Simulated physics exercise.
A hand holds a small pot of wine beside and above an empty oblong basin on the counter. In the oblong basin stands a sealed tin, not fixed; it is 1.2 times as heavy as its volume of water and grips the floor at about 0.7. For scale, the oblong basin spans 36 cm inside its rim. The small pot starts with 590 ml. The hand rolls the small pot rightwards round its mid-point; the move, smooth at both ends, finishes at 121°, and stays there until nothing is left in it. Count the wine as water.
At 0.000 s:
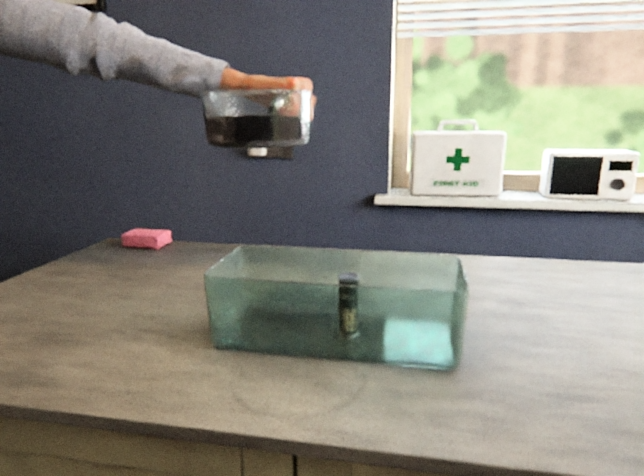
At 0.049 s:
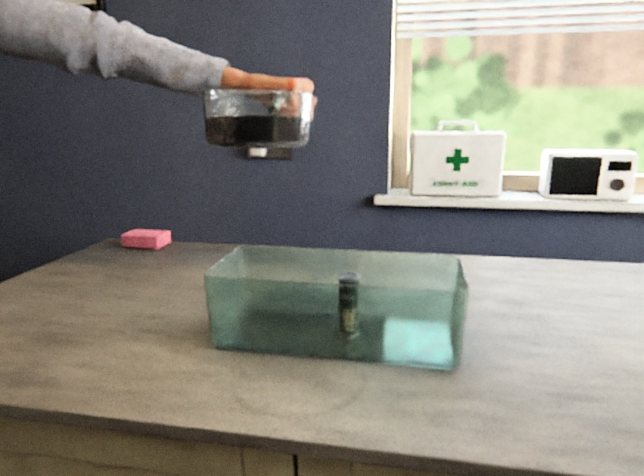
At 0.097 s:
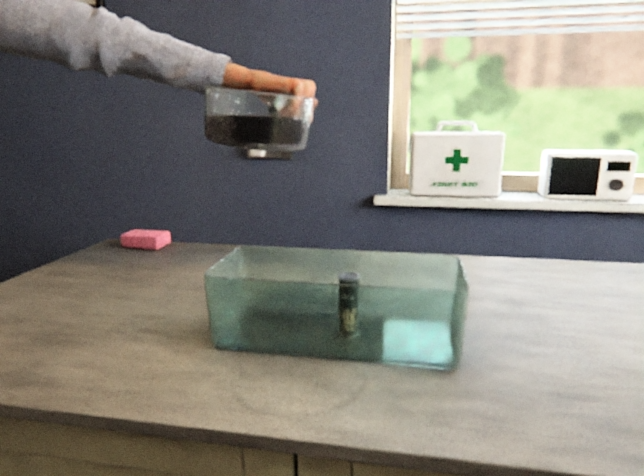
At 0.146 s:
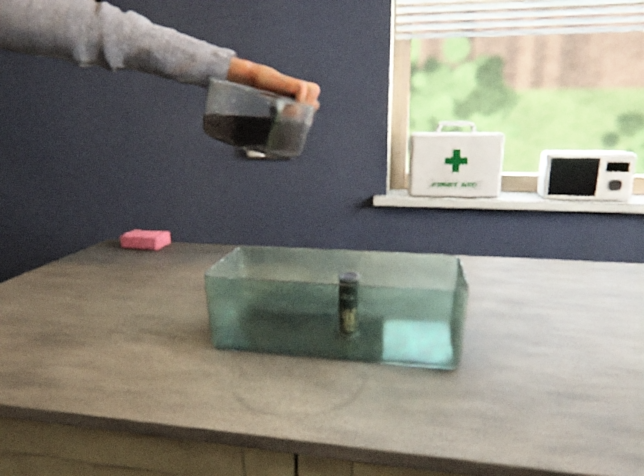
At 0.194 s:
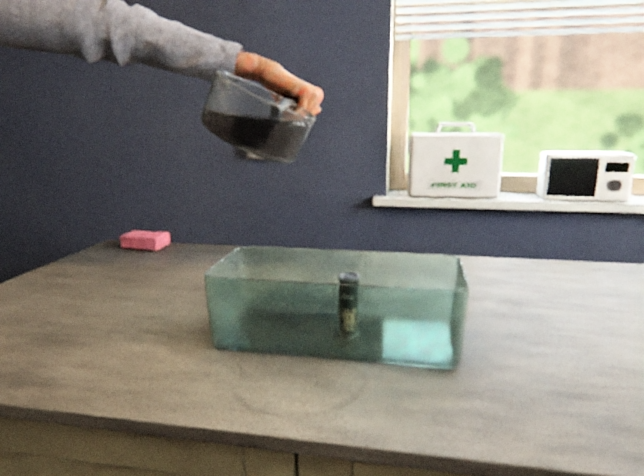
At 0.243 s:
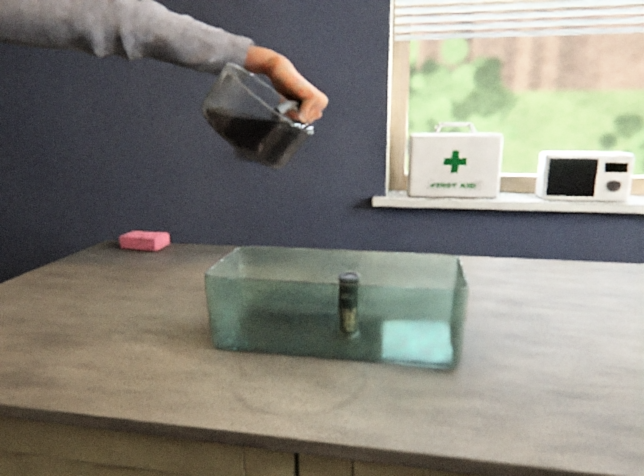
On a counter near a window with a first aid box on its sill, a hand holds a small clear pot of dark liquid above an oblong, greenish see-through basin. The hand starts almost level, then rolls the pot steadily rightwards until it slants clearly, the liquid shifting towards its lower right side.
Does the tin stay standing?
It goes over.
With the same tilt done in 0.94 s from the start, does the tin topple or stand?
Then it keeps standing.
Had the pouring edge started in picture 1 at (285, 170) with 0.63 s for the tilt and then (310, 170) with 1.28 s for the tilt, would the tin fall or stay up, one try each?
First it remains upright; then it keeps standing.
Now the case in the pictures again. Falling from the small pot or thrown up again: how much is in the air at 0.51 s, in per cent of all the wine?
About 66 per cent.
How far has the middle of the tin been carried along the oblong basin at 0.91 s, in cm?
Some 6 cm.
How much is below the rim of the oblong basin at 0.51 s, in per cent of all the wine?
Some 20 per cent.
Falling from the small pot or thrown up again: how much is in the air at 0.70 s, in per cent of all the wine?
About 10 per cent.
After 0.51 s the tilt is 110° and 15 per cent is still to pour; the tin stands where it began.
After 0.70 s the tilt is 121° and 1 per cent is still to pour; the tin leans 6°.
After 0.91 s the tilt is 121° and 0 per cent is still to pour; the tin leans 50°.
After 1.13 s the tilt is 121° and 0 per cent is still to pour; the tin lies on its side.
In the end the tin lies on its side.
